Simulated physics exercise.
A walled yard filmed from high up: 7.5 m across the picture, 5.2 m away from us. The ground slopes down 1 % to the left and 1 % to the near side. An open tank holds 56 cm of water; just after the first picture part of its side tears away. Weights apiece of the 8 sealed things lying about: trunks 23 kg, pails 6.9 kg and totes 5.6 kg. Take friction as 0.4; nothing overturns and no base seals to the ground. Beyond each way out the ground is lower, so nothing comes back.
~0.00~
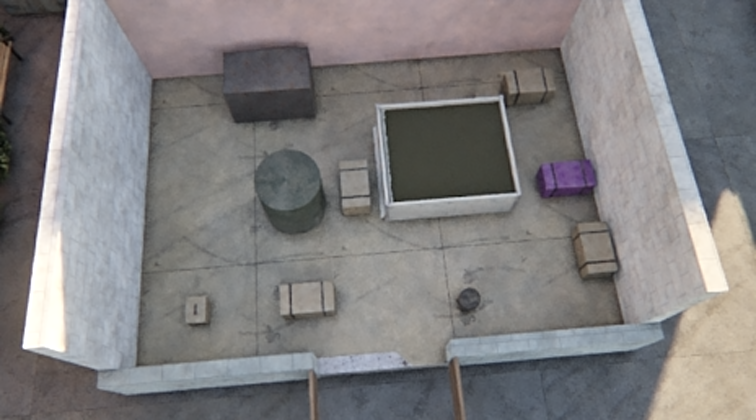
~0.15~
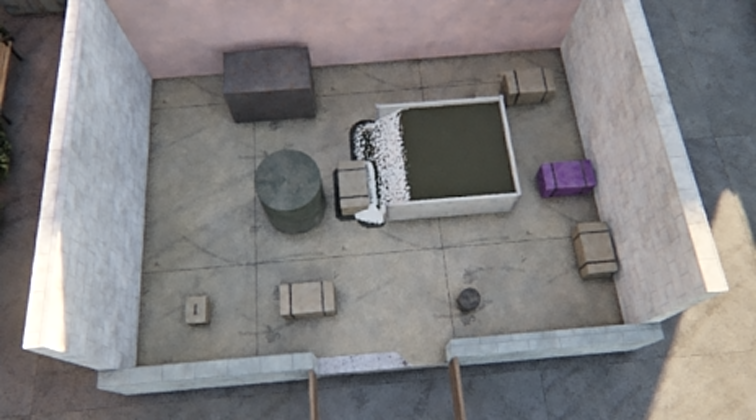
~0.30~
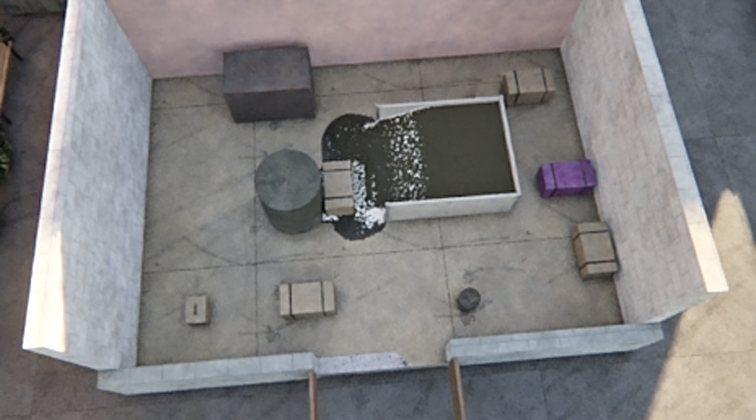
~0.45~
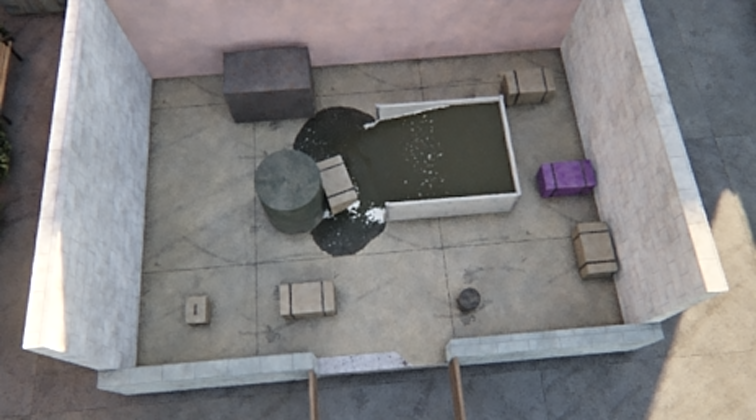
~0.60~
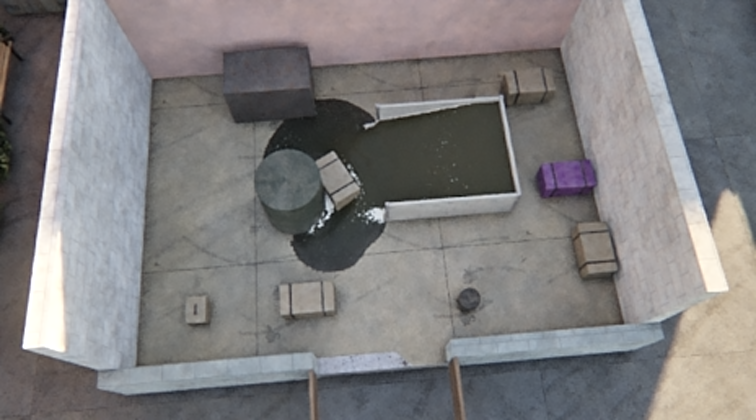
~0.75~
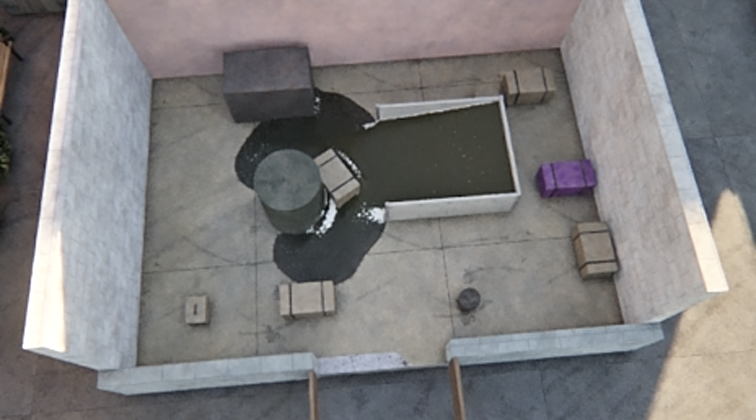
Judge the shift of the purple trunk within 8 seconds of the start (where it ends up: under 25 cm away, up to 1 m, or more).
Purple trunk barely shifts.
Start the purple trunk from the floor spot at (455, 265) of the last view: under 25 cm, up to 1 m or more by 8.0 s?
It stays put.
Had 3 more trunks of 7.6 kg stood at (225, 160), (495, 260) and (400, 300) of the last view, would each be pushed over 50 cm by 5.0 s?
In turn: Over, under, short of it.
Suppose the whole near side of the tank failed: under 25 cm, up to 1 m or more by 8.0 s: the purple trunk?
Then the purple trunk gets carried off.
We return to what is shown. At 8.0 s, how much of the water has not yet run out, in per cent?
Some 88 per cent remains.
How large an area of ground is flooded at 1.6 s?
Some 16 m2.
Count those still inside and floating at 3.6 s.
2 of them.
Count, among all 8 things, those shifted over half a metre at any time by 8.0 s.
I count 3.
After 1.6 s the purple trunk is near (569, 174), 0.0 m from its start, aground; 0 of 8 are out; 1 afloat.
After 3.6 s the purple trunk is near (569, 174), 0.0 m from its start, aground; 0 of 8 are out; 2 afloat.
After 5.6 s the purple trunk is near (569, 174), 0.0 m from its start, aground; 0 of 8 are out; 2 afloat.
After 8.0 s the purple trunk is near (569, 174), 0.0 m from its start, aground; 0 of 8 are out; 2 afloat.
